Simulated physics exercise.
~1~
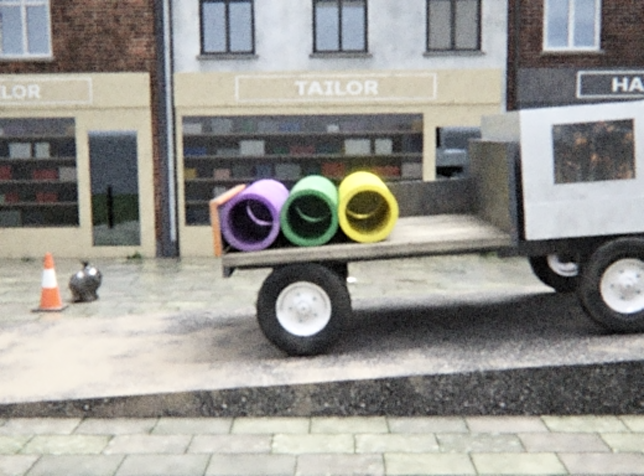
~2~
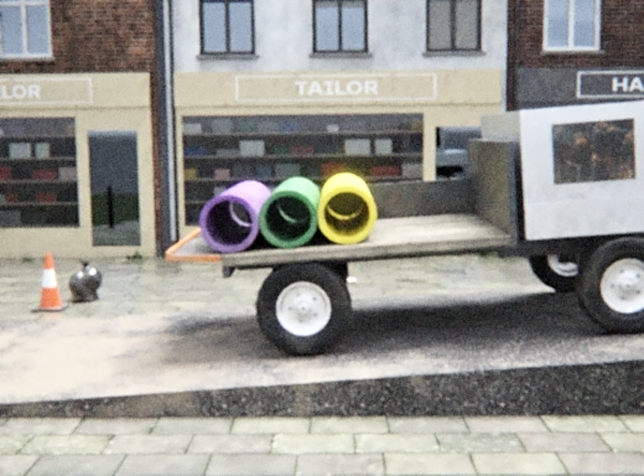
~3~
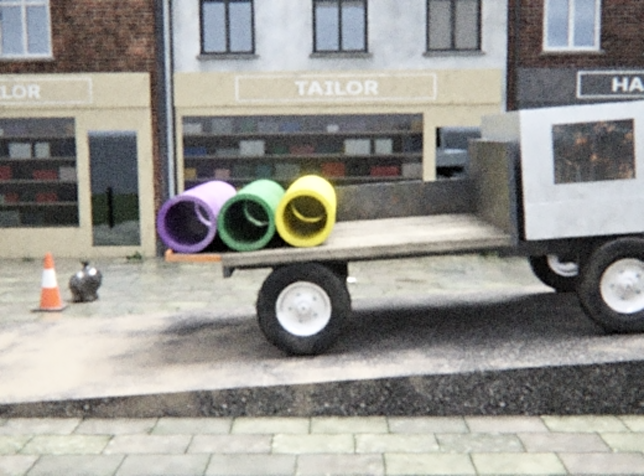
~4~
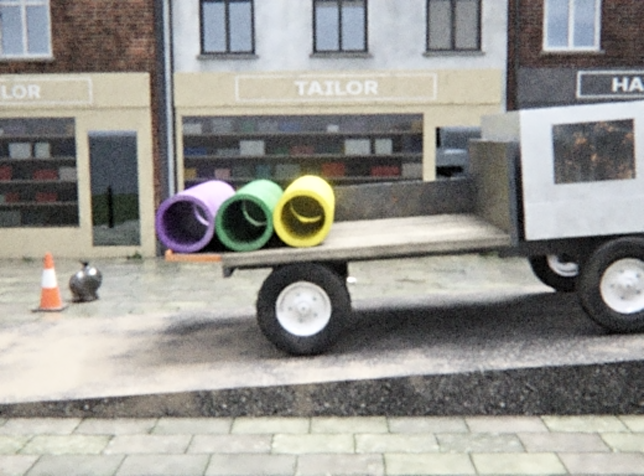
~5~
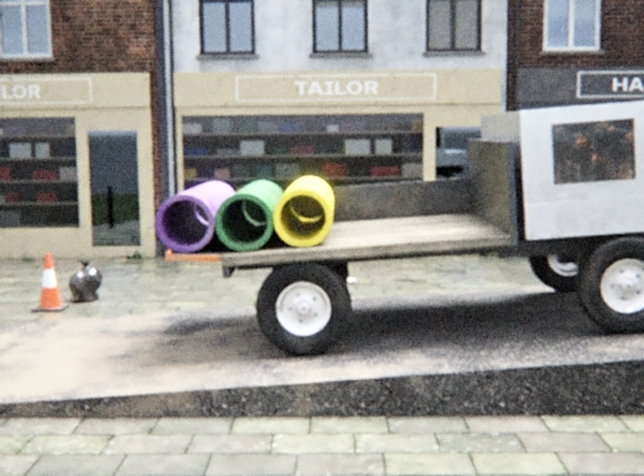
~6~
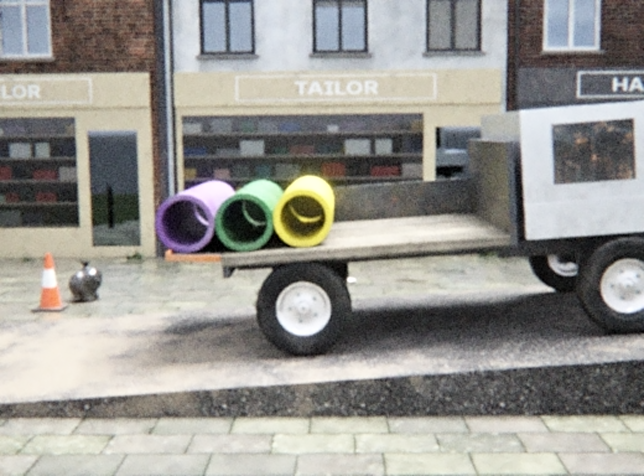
On a gently sloping paved street, seen from the side, a truck with a white cab at right stands before brick buildings and a tailor's shop, an orange cone and a round dark object at left. Three thick hollow pipes, purple, green and yellow from left to right, lie against the raised orange tailgate on its open bed. The tailgate drops outward, and the pipes roll left together. The purple one rolls onto the lowered gate and stops there. Green and yellow halt close behind it, still on the bed, and nothing falls off.
